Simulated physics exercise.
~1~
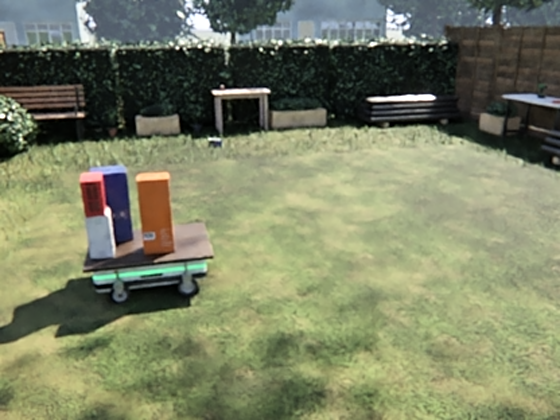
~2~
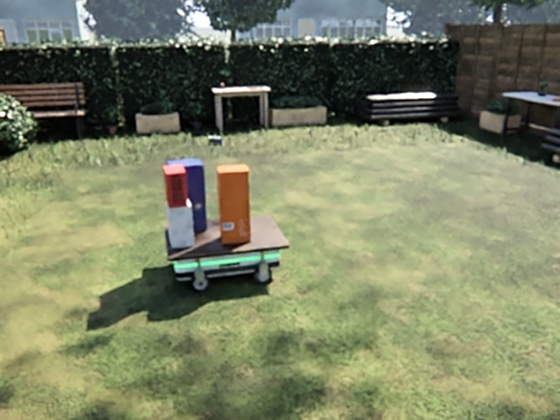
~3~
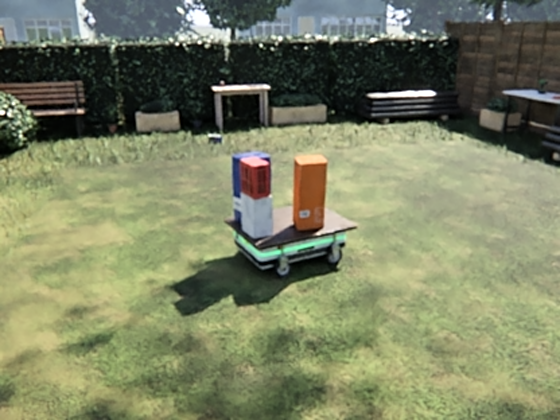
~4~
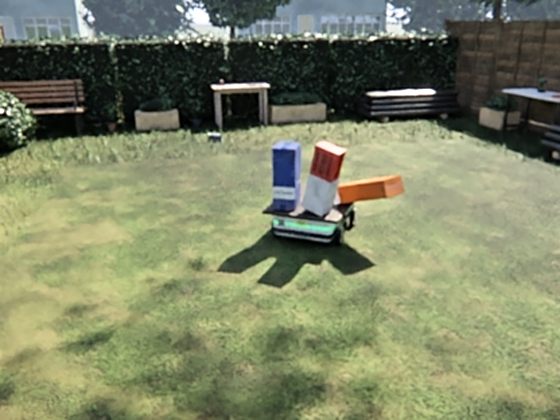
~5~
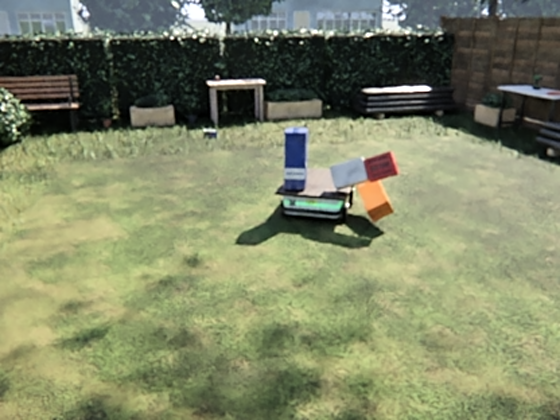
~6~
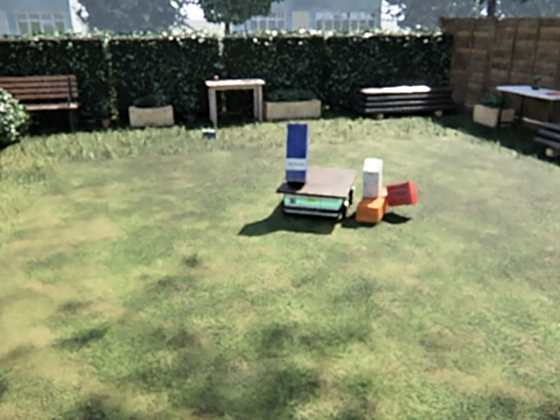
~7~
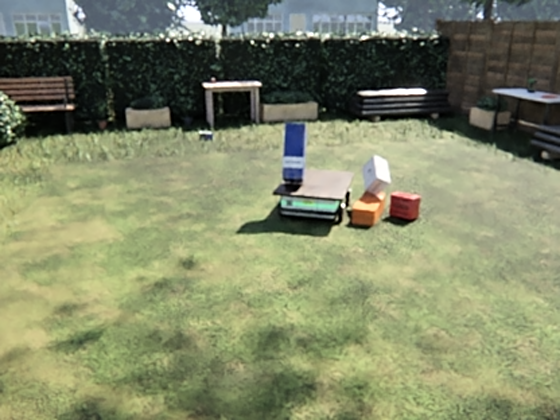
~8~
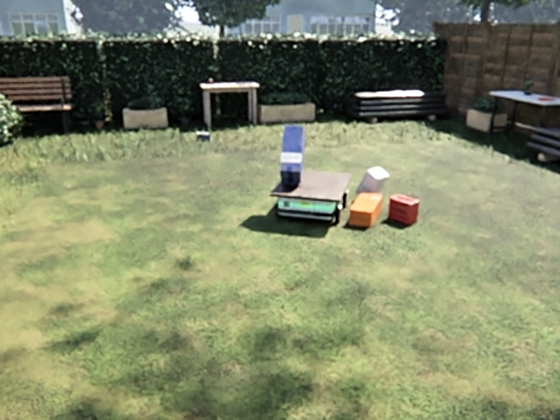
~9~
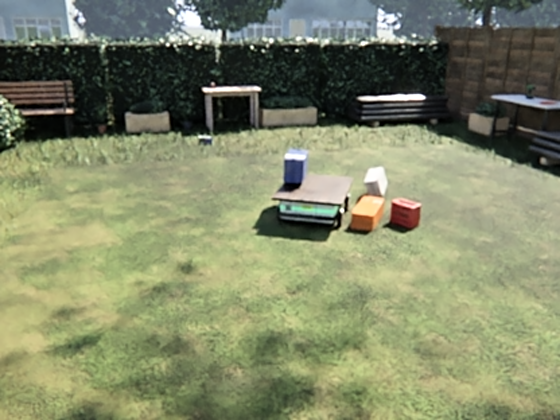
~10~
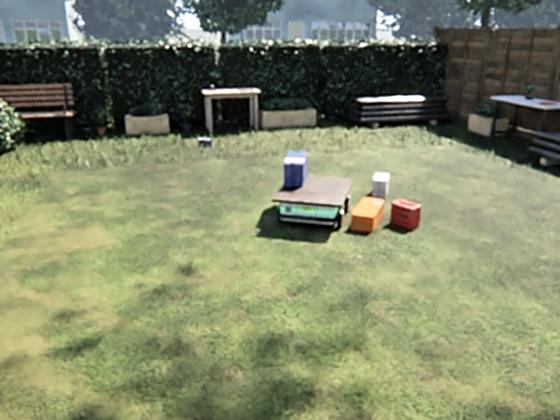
On a sunny lawn by a hedge, a low cart carrying four upright boxes rolled right and swung away; the orange, white and red ones toppled off onto the grass, then the cart stopped and the blue one fell over on its deck.
